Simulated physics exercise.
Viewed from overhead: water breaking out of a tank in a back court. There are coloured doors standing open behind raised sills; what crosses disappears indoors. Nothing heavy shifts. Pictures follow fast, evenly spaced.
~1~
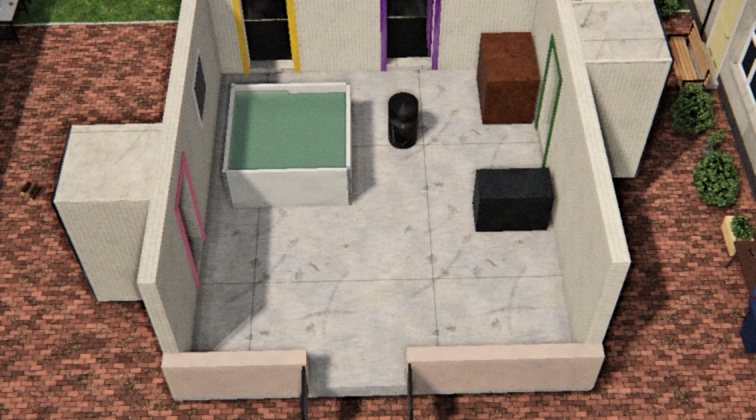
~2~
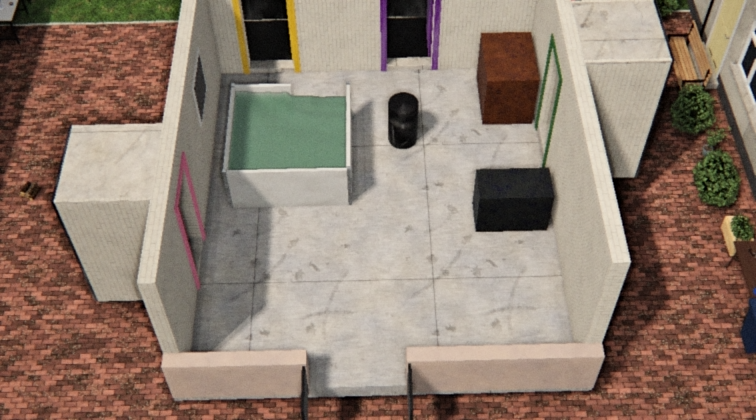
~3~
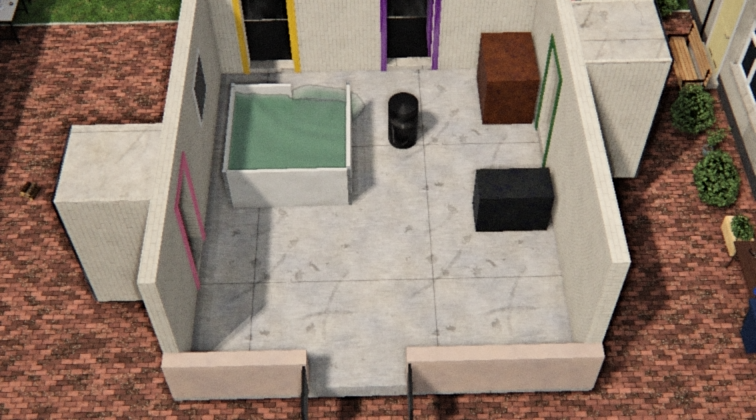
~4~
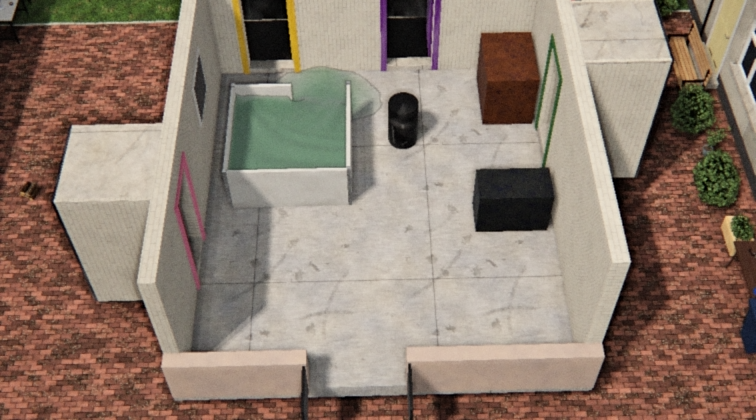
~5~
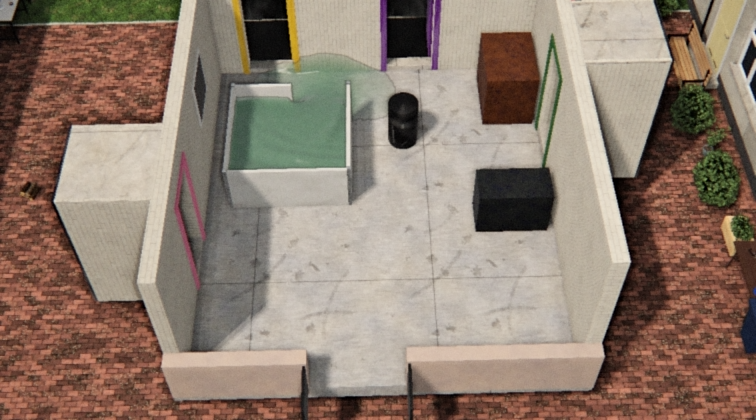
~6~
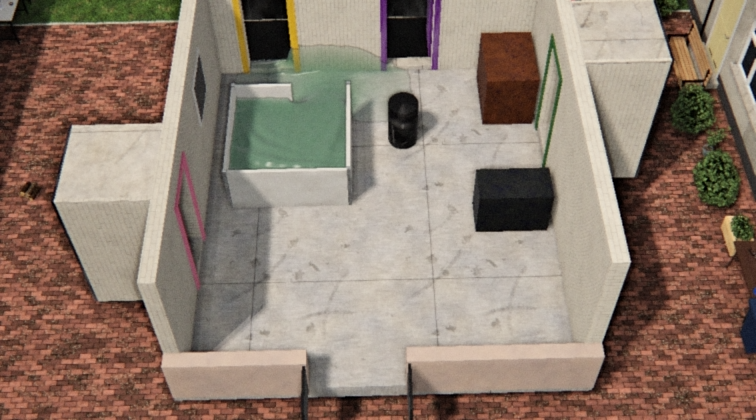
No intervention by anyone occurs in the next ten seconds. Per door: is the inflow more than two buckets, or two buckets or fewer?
Green door - two or fewer; yellow door - more than two; purple door - more than two; pink door - two or fewer.
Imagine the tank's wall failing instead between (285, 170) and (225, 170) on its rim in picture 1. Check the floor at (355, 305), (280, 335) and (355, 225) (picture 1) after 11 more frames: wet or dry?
The first spot is soaked, the second soaked and the third spared.
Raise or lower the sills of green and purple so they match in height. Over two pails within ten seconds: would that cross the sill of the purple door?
Result for purple: Not flooded.
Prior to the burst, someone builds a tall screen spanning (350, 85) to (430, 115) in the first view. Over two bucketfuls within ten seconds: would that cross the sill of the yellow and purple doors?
Note, one door at a time - yellow: Out of bounds, purple: Within bounds.
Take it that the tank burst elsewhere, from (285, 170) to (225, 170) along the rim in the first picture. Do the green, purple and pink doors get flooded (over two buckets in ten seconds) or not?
Against the threshold, green misses it, purple misses it, pink beats it.
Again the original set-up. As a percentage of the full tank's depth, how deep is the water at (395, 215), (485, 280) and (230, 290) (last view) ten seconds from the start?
The three come to near 4, 4 and 14 per cent respectively.
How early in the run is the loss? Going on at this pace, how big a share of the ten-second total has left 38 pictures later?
Roughly 50 per cent.
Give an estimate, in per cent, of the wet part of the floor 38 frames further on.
It comes to roughly 85 in a hundred.
A moment on, water covers 15 % of the floor; the green door not reached, the yellow door over two buckets in, the purple door under two buckets in, the pink door not reached.
Next, water covers 25 % of the floor; the green door not reached, the yellow door far over two buckets in, the purple door over two buckets in, the pink door not reached.
Then, water covers 50 % of the floor; the green door wet at the sill, nothing in, the yellow door far over two buckets in, the purple door over two buckets in, the pink door wet at the sill, nothing in.
Later, water covers 85 % of the floor; the green door wet at the sill, nothing in, the yellow door far over two buckets in, the purple door over two buckets in, the pink door wet at the sill, nothing in.
In the end, water covers 95 % of the floor; the green door wet at the sill, nothing in, the yellow door far over two buckets in, the purple door far over two buckets in, the pink door wet at the sill, nothing in.
